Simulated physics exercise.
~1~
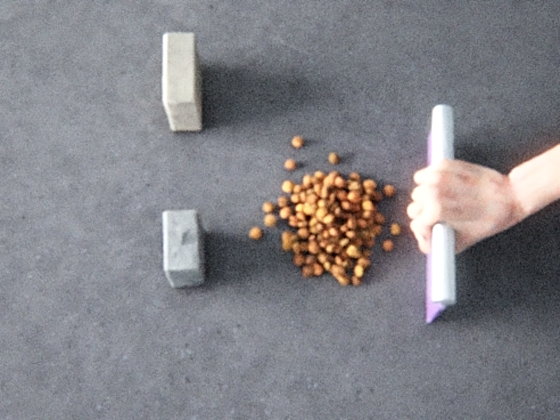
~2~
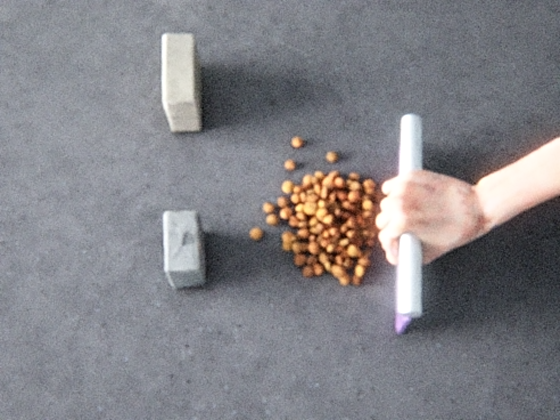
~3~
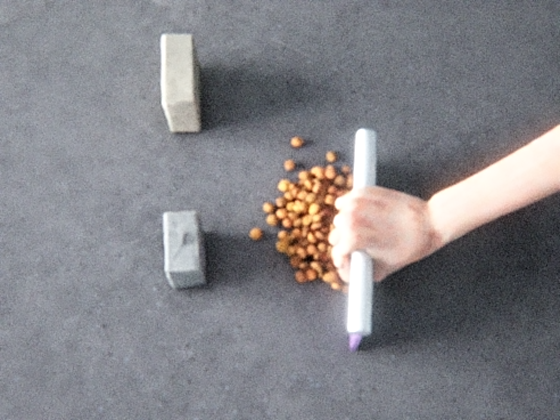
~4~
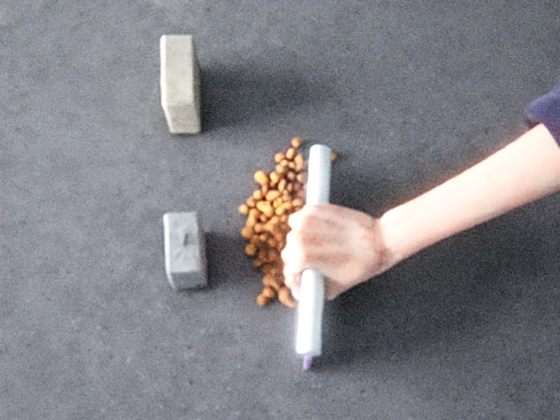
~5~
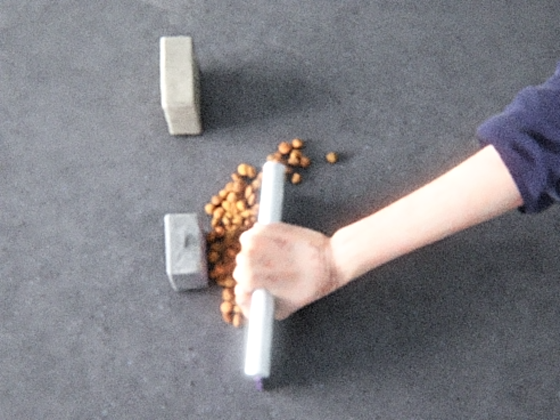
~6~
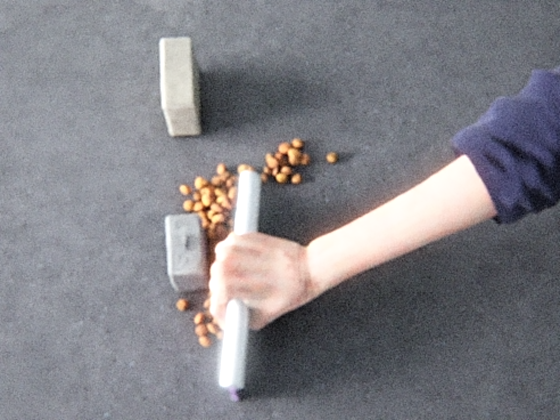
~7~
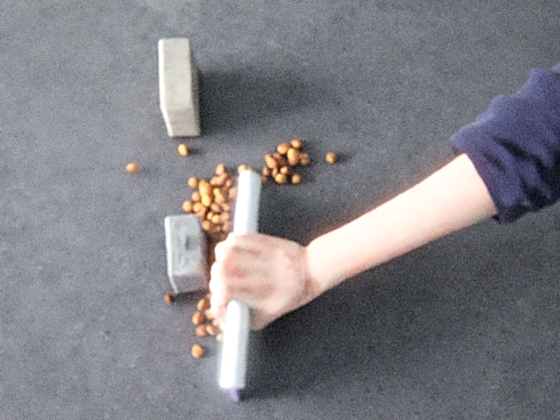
A hand pushes a scraper left through brown kibble, leaving most bunched beside the near block.
